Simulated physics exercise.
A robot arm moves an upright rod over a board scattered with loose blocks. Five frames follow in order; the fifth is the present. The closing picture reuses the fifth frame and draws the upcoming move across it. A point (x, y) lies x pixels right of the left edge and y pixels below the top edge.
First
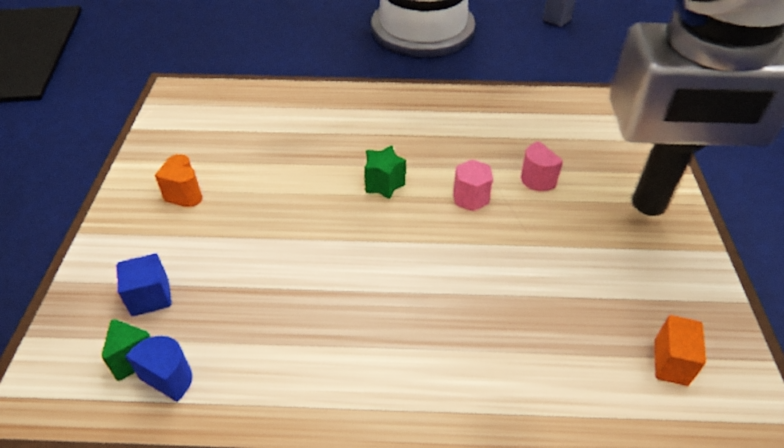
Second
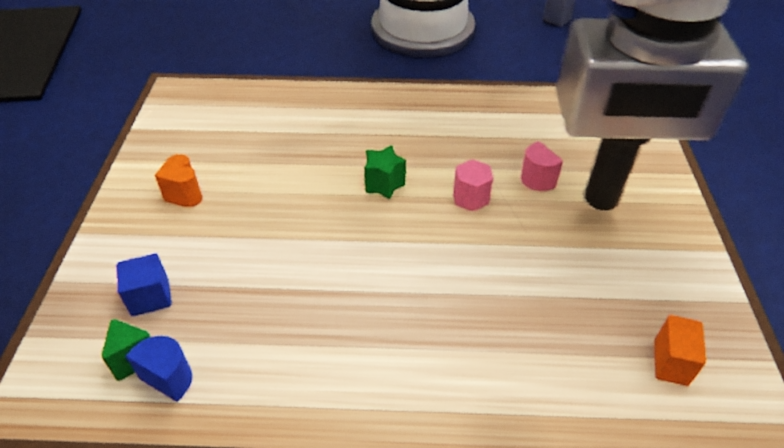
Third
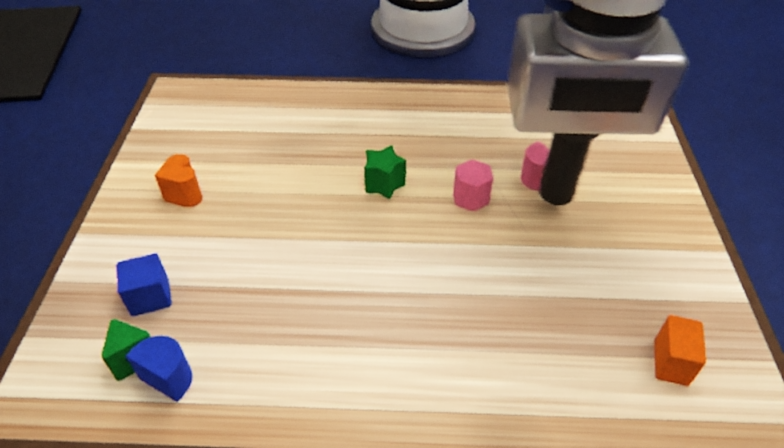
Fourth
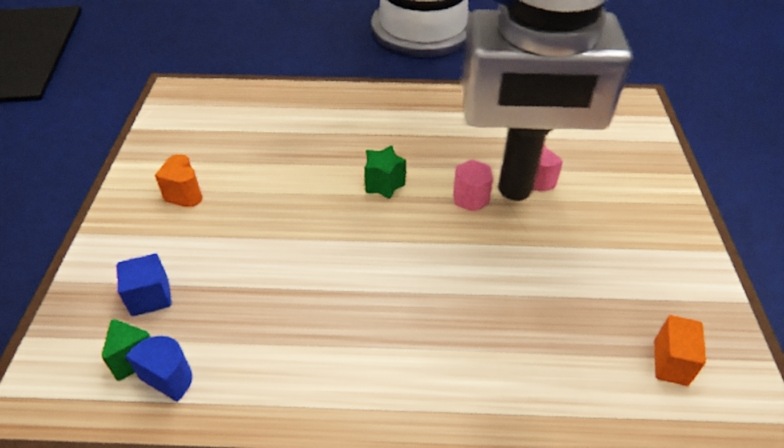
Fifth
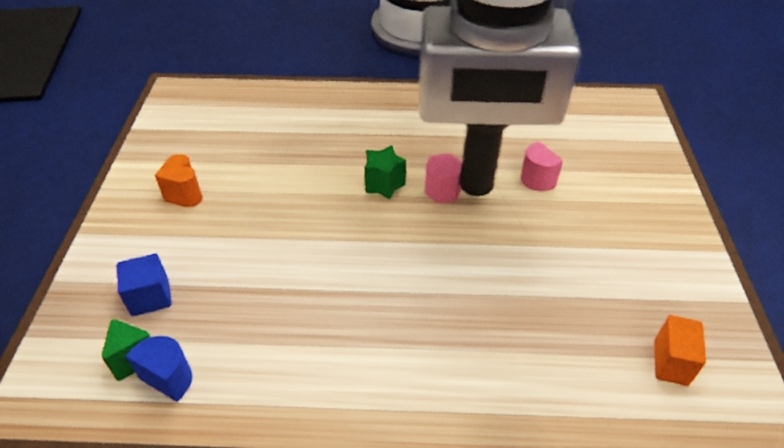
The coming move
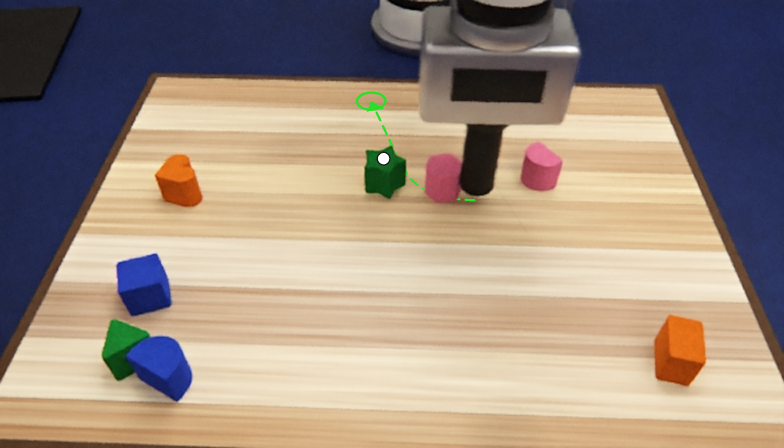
A robot arm holding a dark upright rod reaches over a pale striped wooden board on a blue surface, seen from above at a fixed angle. An orange heart-shaped block, blue blocks and a green one lie left, a green star and two pink blocks upper middle, and an orange block lower right. The rod glides left, passing before the rounded pink block, then pushes the six-sided pink block toward the star.
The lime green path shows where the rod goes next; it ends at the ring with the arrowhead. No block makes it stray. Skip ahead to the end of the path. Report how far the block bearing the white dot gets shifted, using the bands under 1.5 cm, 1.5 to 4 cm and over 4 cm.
Moves 1.5 to 4 cm.
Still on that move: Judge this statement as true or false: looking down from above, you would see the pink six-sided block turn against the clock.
Verdict: True.
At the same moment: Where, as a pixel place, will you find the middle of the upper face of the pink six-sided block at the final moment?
At roughly (353, 111).
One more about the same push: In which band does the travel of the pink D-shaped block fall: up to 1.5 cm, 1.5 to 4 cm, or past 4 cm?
It goes under 1.5 cm.
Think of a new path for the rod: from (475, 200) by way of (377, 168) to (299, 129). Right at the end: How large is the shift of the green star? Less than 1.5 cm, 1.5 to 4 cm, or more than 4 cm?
Its displacement is above 4 cm.
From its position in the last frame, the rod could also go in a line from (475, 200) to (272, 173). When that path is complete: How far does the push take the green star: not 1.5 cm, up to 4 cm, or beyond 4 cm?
Result: Over 4 cm.
Path on the board, from (475, 200) through (412, 180) and (389, 138) to (371, 101); the dot is on the green star.
The first path, step by step. One third of the way, rod at (412, 165); green star at (361, 152), turned 75° anticlockwise; pink six-sided block at (388, 138), turned 35° clockwise.
Two thirds of the way, rod at (388, 124); green star at (358, 150), turned 90° anticlockwise; pink six-sided block at (355, 114), turned 60° anticlockwise.
At the end, rod at (371, 87); green star at (358, 150), turned 90° anticlockwise; pink six-sided block at (353, 111), turned 85° anticlockwise; pink D-shaped block in place.
